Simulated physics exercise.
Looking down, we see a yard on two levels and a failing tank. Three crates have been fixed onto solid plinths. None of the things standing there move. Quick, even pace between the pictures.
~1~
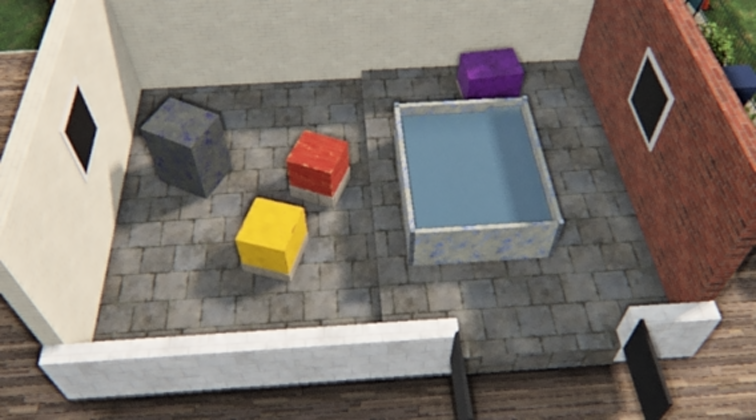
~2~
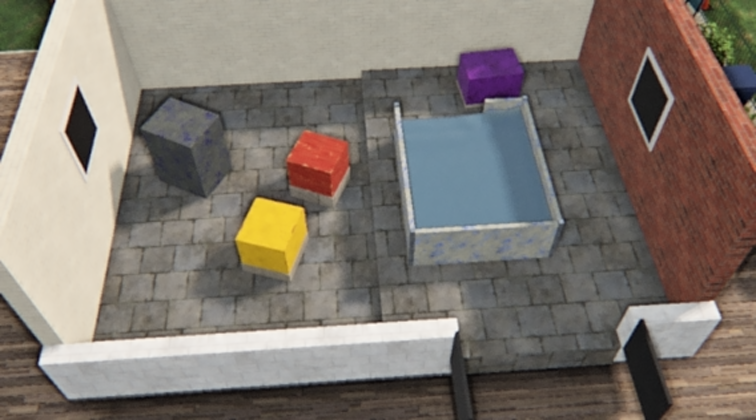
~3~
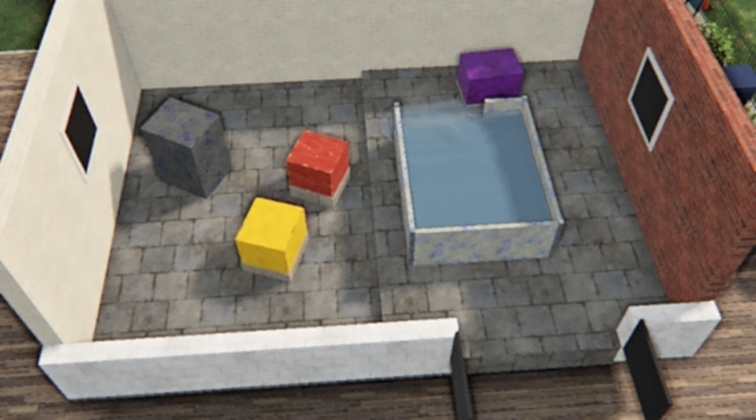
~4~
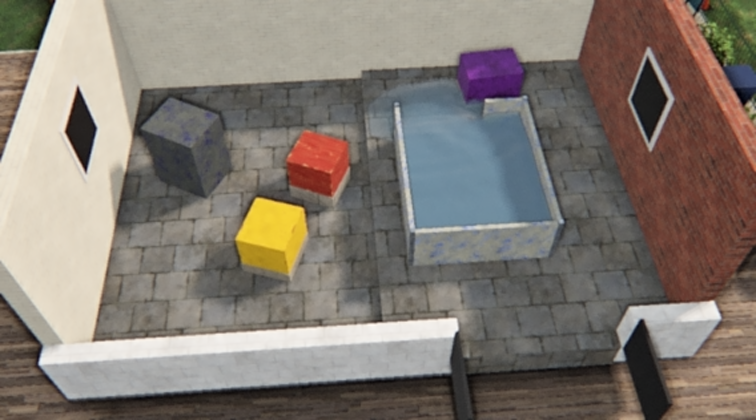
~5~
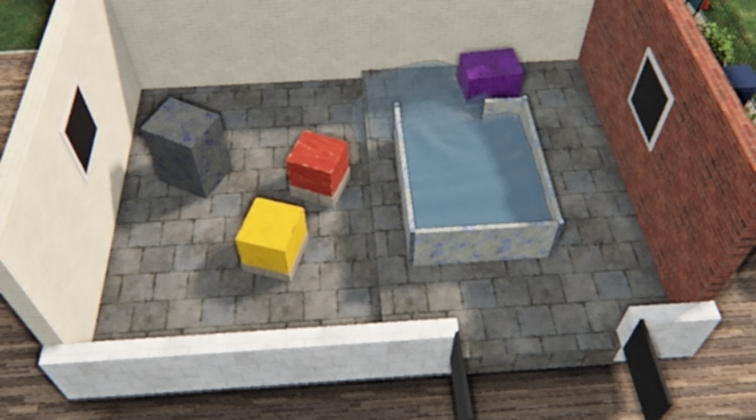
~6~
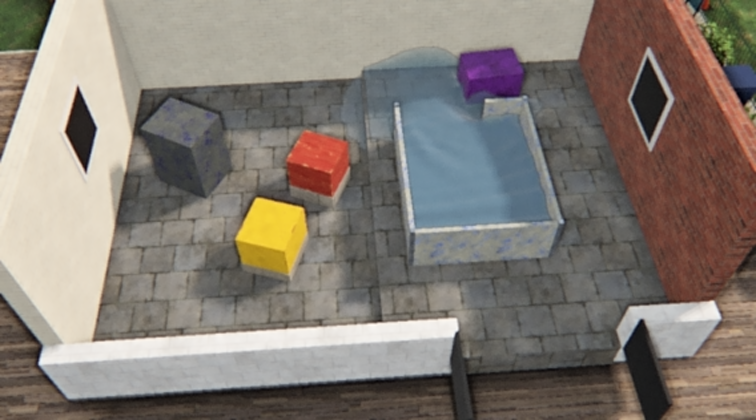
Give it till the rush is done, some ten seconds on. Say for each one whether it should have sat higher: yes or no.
Yellow crate - no; purple crate - yes; red crate - no.
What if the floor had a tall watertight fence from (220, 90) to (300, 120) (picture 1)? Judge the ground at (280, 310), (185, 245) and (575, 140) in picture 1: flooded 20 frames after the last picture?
First unwetted, then unwetted, then inundated.
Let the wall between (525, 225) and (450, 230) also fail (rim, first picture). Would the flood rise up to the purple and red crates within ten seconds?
Taking them in turn, the purple crate is missed and the red crate is missed.
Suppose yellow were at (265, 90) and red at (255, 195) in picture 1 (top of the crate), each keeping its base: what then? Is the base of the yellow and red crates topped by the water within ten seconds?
The yellow one is flooded, while the red one is left dry.
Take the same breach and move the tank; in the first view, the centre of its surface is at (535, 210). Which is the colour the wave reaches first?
The purple-painted one.
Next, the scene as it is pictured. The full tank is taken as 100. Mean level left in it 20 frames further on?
My reading is roughly 34 in a hundred.
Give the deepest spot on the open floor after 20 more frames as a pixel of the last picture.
I would point to (135, 125).
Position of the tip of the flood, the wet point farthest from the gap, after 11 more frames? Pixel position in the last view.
Somewhere around (141, 95).
A moment on, water covers 20 % of the floor; the yellow crate not reached, the purple crate water round its plinth, the red crate not reached.
Next, water covers 30 % of the floor; the yellow crate not reached, the purple crate water round its plinth, the red crate not reached.
Then, water covers 50 % of the floor; the yellow crate not reached, the purple crate water round its plinth, the red crate water round its plinth.
Later, water covers 80 % of the floor; the yellow crate water round its plinth, the purple crate water round its plinth, the red crate water round its plinth.
In the end, water covers 95 % of the floor; the yellow crate stayed above the water, the purple crate was topped, the red crate stayed above the water.
